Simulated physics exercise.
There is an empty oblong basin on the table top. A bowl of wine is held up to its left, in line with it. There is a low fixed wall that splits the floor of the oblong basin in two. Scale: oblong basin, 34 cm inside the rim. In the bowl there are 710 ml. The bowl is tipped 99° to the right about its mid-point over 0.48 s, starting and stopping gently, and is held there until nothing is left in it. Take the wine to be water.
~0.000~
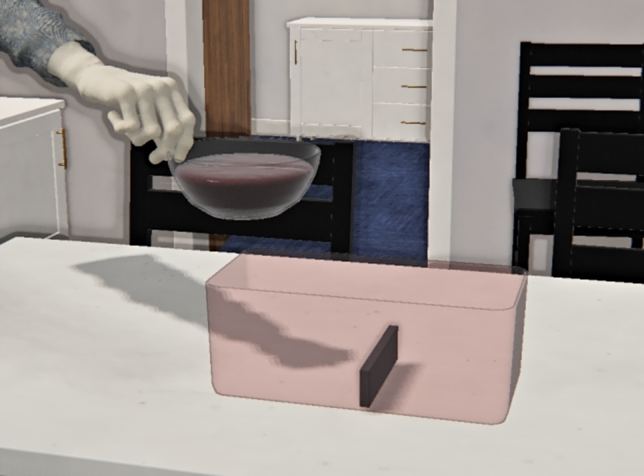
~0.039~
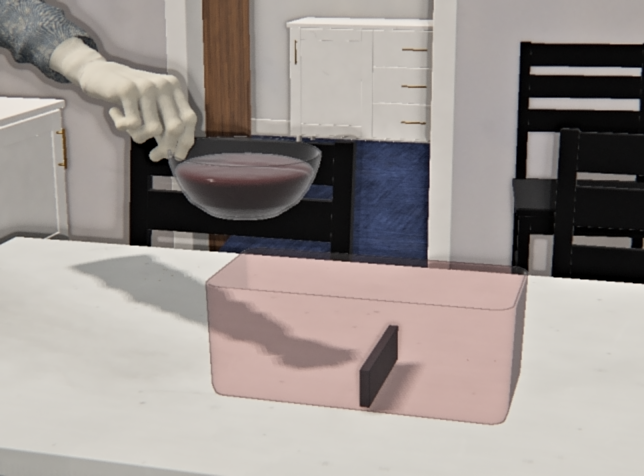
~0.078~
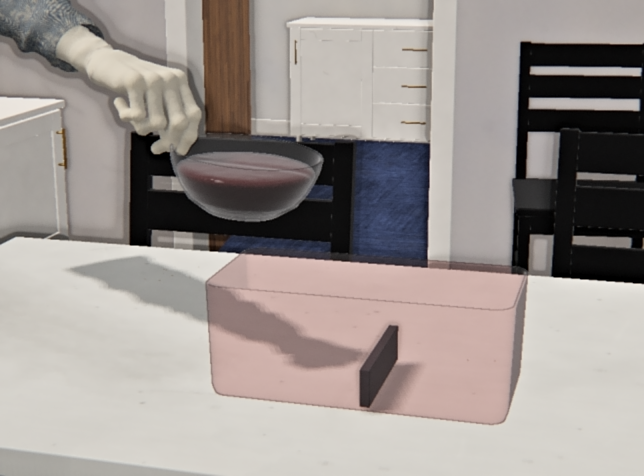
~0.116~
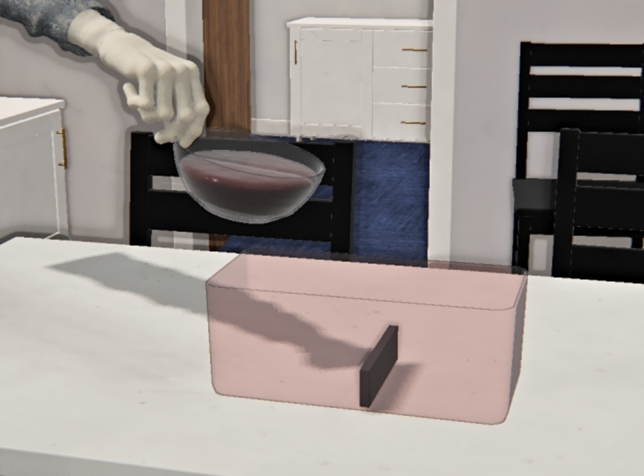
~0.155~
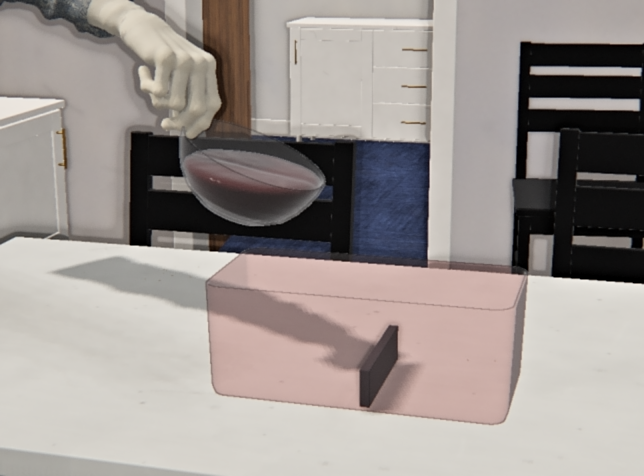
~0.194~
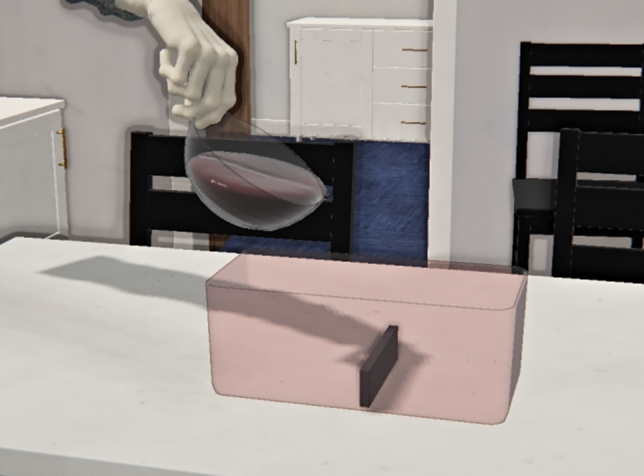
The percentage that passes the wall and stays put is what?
It is about 12 per cent.
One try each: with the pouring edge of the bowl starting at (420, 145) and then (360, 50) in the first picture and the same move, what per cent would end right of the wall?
It comes to 75 per cent, and then 65 per cent.
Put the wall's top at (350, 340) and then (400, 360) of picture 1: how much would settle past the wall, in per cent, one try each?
In turn about 45 and 25 per cent.
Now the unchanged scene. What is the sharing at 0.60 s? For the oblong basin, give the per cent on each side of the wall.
Near 86 on the left, 5 on the right.
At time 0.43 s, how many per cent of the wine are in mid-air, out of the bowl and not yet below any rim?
At that moment, about 18 percent.
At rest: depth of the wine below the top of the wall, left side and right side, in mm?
About 22 mm on the left, about 40 mm on the right.
Then, 0.43 s in, the tilt is 96° and 7 per cent is still to pour, 74 is left of the wall and 0 right of it.
Then, 0.60 s in, the tilt is 99° and 0 per cent is still to pour, 86 is left of the wall and 5 right of it.
Then, 0.78 s in, the tilt is 99° and 0 per cent is still to pour, 80 is left of the wall and 11 right of it.
Then, 0.98 s in, the tilt is 99° and 0 per cent is still to pour, 81 is left of the wall and 12 right of it.
Finally, 81 per cent lies left of the wall, 12 right of it and 7 outside.
